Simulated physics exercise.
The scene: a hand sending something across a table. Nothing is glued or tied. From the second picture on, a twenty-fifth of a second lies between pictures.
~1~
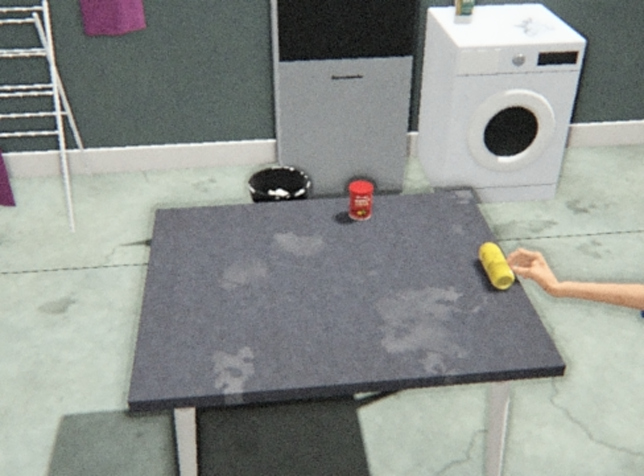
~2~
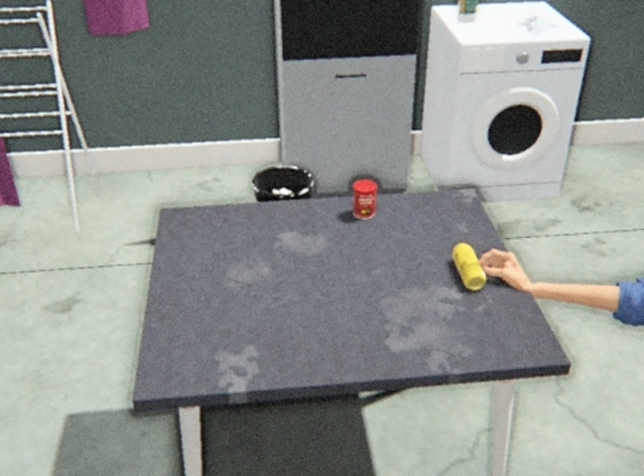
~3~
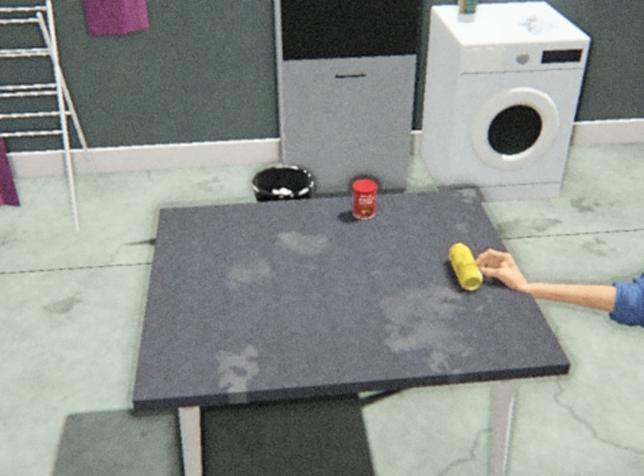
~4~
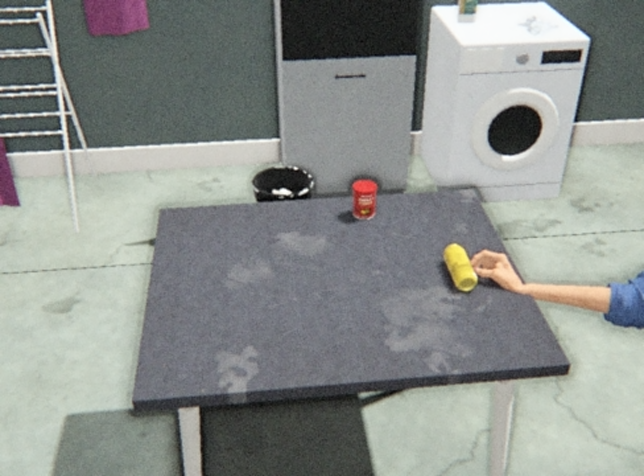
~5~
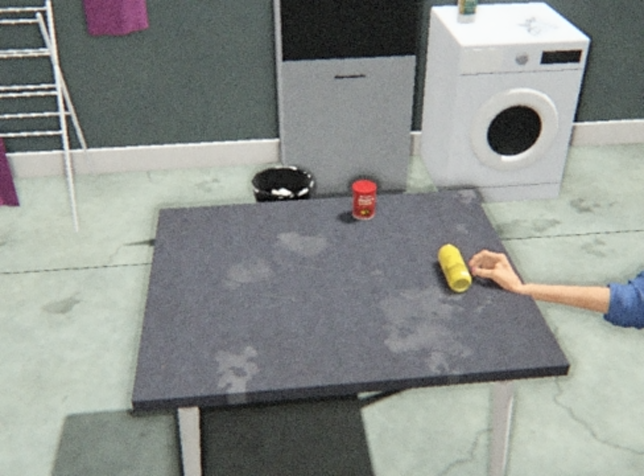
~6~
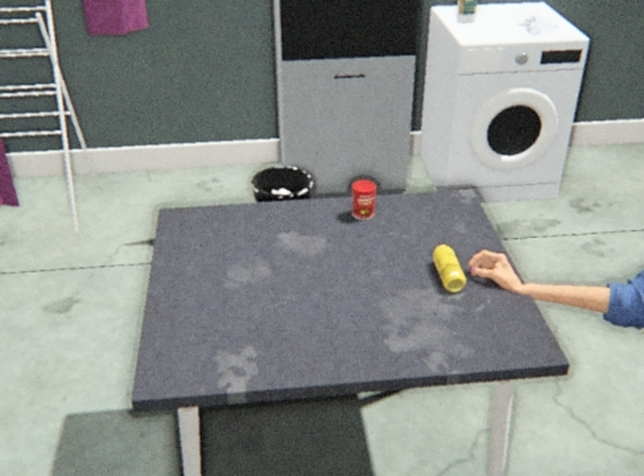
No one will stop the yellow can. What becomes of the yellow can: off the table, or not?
The yellow can is still on the table.
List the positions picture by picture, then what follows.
In the first frame, under the hand; yellow can (496, 266).
In the second frame, under the hand; yellow can (469, 266).
In the third frame, under the hand; yellow can (465, 267).
In the fourth frame, yellow can (460, 267).
In the fifth frame, yellow can (454, 268).
In the sixth frame, yellow can (449, 268) shifted a little.
Then, 0.10 s on from there, yellow can shifted about its own width near (437, 269).
Then, 0.20 s on from there, yellow can shifted about its own width near (427, 270).
Then, 0.30 s on from there, yellow can shifted well along near (420, 271).
Then, 0.50 s on from there, yellow can shifted well along near (410, 271).
In the end, moved from the start, yellow can. At the end, from the last picture's camera, yellow can near (407, 271).
